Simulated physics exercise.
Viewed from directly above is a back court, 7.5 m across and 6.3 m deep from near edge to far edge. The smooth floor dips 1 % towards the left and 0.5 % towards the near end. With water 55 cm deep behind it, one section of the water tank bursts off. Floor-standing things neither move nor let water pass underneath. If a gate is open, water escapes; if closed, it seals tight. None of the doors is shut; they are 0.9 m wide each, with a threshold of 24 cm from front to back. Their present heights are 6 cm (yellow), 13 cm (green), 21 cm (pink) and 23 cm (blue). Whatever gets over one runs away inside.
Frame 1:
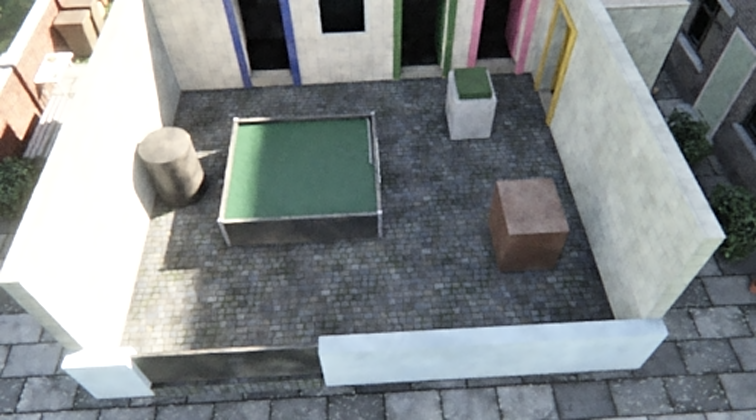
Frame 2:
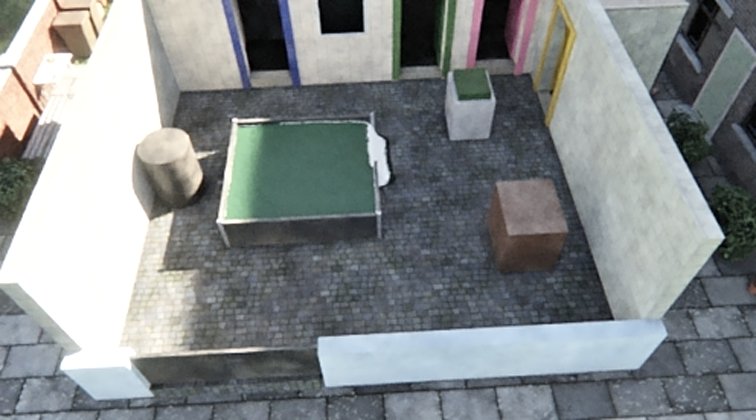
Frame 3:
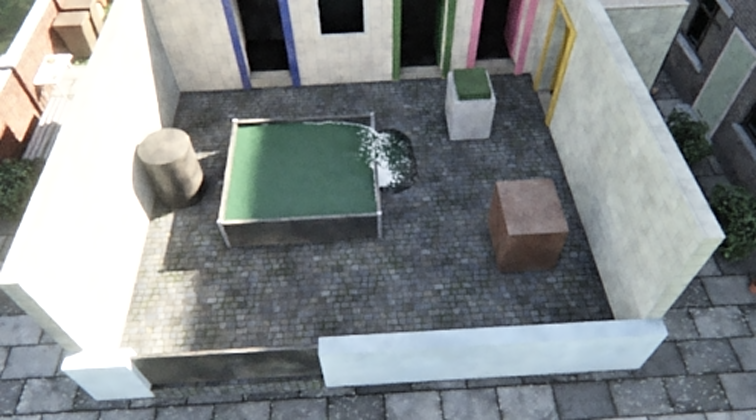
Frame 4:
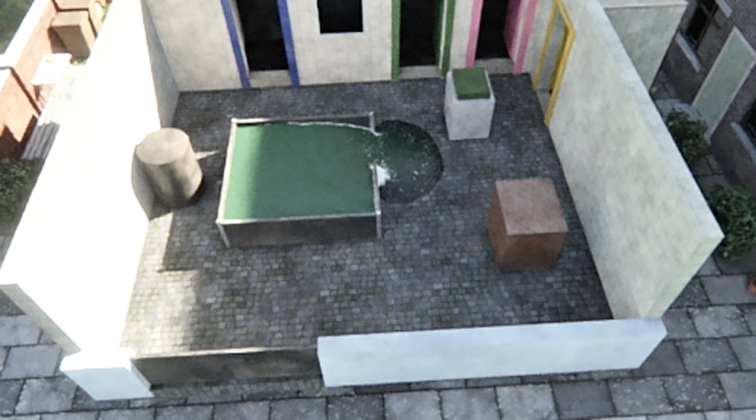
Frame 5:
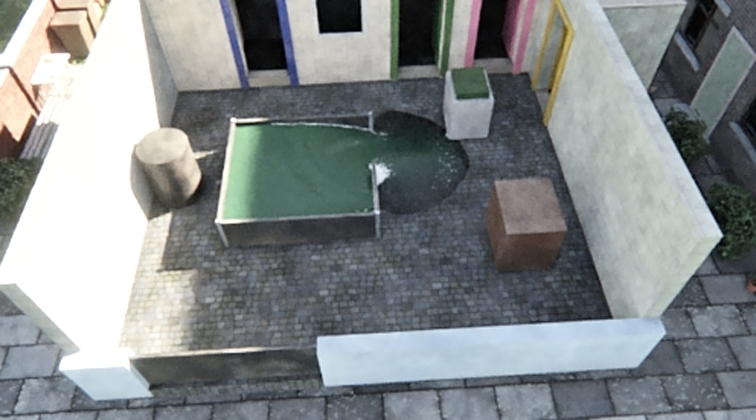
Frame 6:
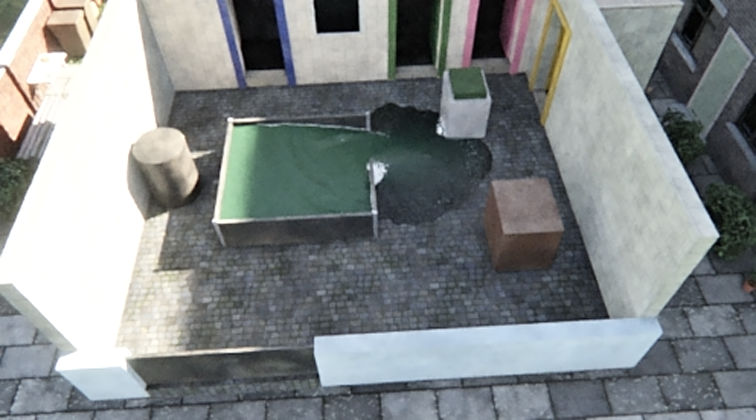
Water pours from the right side of a green-looking tank and spreads across the paved court.
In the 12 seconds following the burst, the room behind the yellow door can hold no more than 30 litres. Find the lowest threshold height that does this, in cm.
The lowest height is about 8 cm.
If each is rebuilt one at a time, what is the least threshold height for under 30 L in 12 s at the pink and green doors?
Close to 10.5 cm (pink) and close to 18 cm (green).
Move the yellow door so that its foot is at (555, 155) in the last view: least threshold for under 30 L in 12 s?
You'd want it roughly 20 cm high.
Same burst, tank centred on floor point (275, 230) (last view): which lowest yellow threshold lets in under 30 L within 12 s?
Close to 8.0 cm would do it.
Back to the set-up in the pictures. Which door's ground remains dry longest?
Final door: Blue.
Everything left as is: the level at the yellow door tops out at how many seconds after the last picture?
Around 3.5 s.
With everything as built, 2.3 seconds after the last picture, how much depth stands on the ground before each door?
Door by door, in centimetres - yellow 7, green 22, pink 6, blue 0.
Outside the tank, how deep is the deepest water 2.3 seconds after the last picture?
About 28 cm.
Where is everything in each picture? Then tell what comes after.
Still water, 55 cm deep, in the water tank at (303, 167); the yellow door at (554, 65) is dry, in the first picture.
Water pours out at (373, 154) and has run 0.3 m, to (389, 182); about 10 cm deep outside, 55 cm at the back, in the second picture.
The front is at (412, 178), 0.7 m from the gap at (373, 155); 0.9 m2 of floor is wet, 55 cm left at the back, in the third picture.
The gap is at (372, 156), the front 1.2 m out at (439, 169); the back of the water tank holds 55 cm, in the fourth picture.
Water pours out at (371, 155) and has run 1.7 m, to (464, 167); about 5 cm deep outside, 55 cm at the back, in the fifth picture.
The gap is at (369, 155), the front 2.3 m out at (489, 158); the back of the water tank holds 55 cm; the yellow door at (548, 65), 3.7 m from the gap, is still 1.6 m from the nearest water, in the sixth picture.
Then, 0.7 s after the last picture water covers 20 % of the floor, deepest (32 cm) near (440, 136); it has not reached the yellow door.
Then, 2.3 s after the last picture water covers 35 % of the floor, deepest (28 cm) near (557, 178); 7 cm at the yellow door, 0 litres in over its 6 cm threshold.
Then, 11.3 s after the last picture water covers 95 % of the floor, deepest (14 cm) near (146, 218); 5 cm at the yellow door, 57 litres in over its 6 cm threshold.
At the yellow door as built, the water peaked near 11 cm, 3.3 s after the last picture.
Run again over the same 12 s with other heights there, 50 litres in over 6.5 cm, 15 litres over 10 cm. The limit of 30 litres is kept from about 8 cm up.
